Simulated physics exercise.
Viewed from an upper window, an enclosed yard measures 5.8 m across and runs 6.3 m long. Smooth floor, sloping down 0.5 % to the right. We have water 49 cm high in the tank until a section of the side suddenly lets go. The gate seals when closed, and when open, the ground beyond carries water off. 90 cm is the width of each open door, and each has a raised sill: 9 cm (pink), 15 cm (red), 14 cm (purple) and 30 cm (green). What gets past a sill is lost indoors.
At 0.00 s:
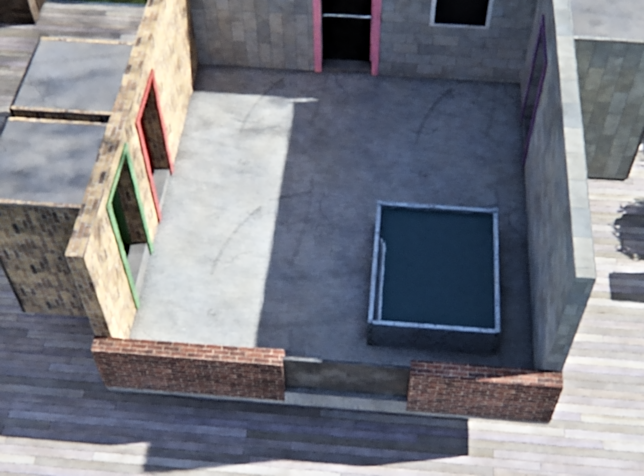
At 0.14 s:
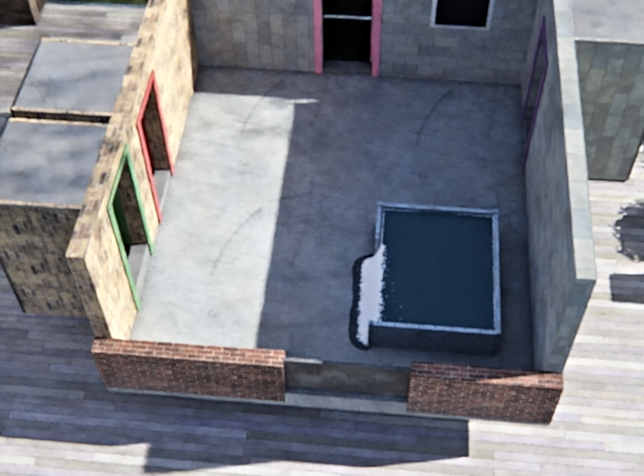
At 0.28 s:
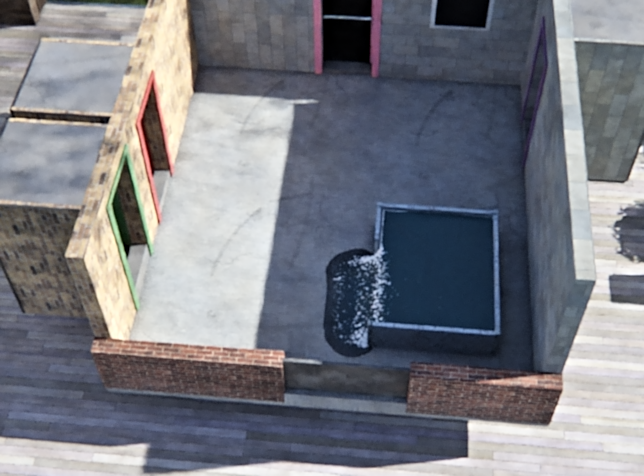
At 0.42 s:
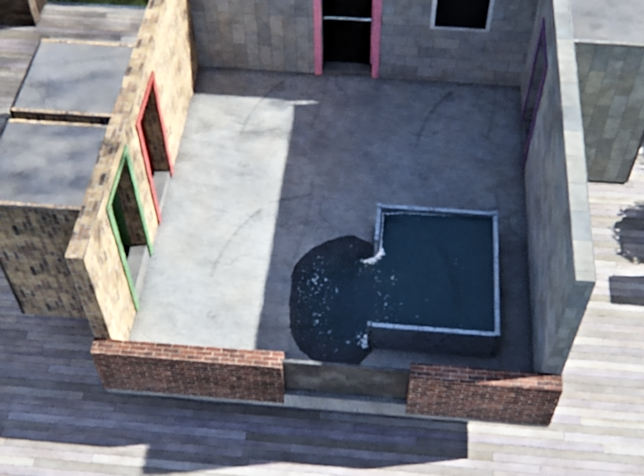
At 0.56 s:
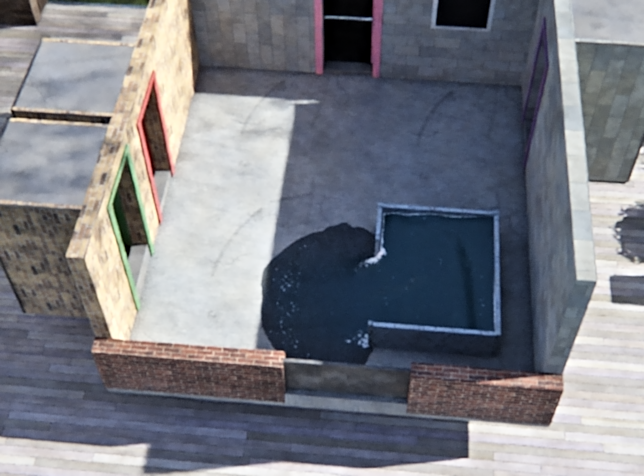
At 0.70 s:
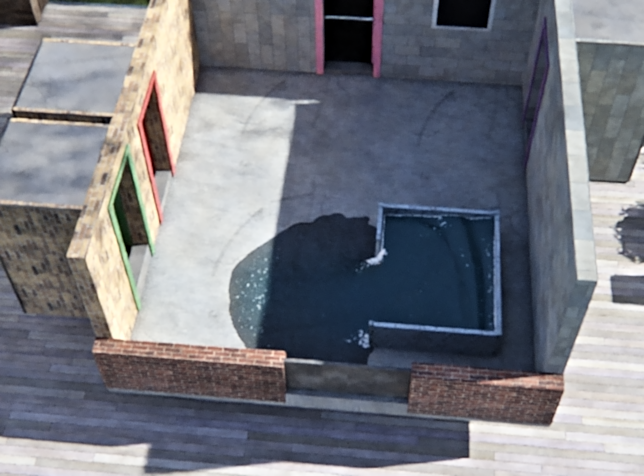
Walled yard seen from above, dark water pouring from the left side of a tank and spreading leftward across the smooth floor.
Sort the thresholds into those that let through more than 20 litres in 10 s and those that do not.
Sorted: Pink door does not; red door does not; purple door does not; green door does not.
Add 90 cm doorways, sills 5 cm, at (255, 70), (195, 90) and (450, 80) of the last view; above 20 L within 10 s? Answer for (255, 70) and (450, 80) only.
Taking them in order, the first is too much and the second fine.
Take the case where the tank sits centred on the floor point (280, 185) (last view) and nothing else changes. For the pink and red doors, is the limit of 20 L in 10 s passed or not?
So the pink door keeps within it and the red door tops the limit.
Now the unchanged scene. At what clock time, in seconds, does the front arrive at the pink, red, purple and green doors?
Arrival times: Pink 5.0 seconds, red 1.8 seconds, purple 7.5 seconds, green 1.1 seconds.
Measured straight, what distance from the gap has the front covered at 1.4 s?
About 3.6 m.
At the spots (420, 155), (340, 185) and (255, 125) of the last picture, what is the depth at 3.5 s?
Listed order: 0 / 0 / 0 cm.
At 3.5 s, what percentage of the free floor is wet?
Wet share: Near 40 percent.
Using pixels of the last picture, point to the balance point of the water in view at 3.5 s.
Around (284, 281).
After 1.4 s water covers 30 % of the floor and is deepest (23 cm) near (358, 319); pink door not reached, red door not reached, purple door not reached, green door 18 cm at the sill, 0 L in.
After 2.2 s water covers 35 % of the floor and is deepest (36 cm) near (130, 343); pink door not reached, red door 13 cm at the sill, 0 L in, purple door not reached, green door 21 cm at the sill, 0 L in.
After 3.5 s water covers 40 % of the floor and is deepest (22 cm) near (204, 349); pink door not reached, red door 12 cm at the sill, 0 L in, purple door not reached, green door 18 cm at the sill, 0 L in.
After 6.0 s water covers 70 % of the floor and is deepest (14 cm) near (217, 87); pink door 10 cm at the sill, 0 L in, red door 7 cm at the sill, 0 L in, purple door not reached, green door 9 cm at the sill, 0 L in.
After 10.0 s water covers 90 % of the floor and is deepest (11 cm) near (512, 106); pink door 6 cm at the sill, 1 L in, red door 4 cm at the sill, 0 L in, purple door 9 cm at the sill, 0 L in, green door 5 cm at the sill, 0 L in.
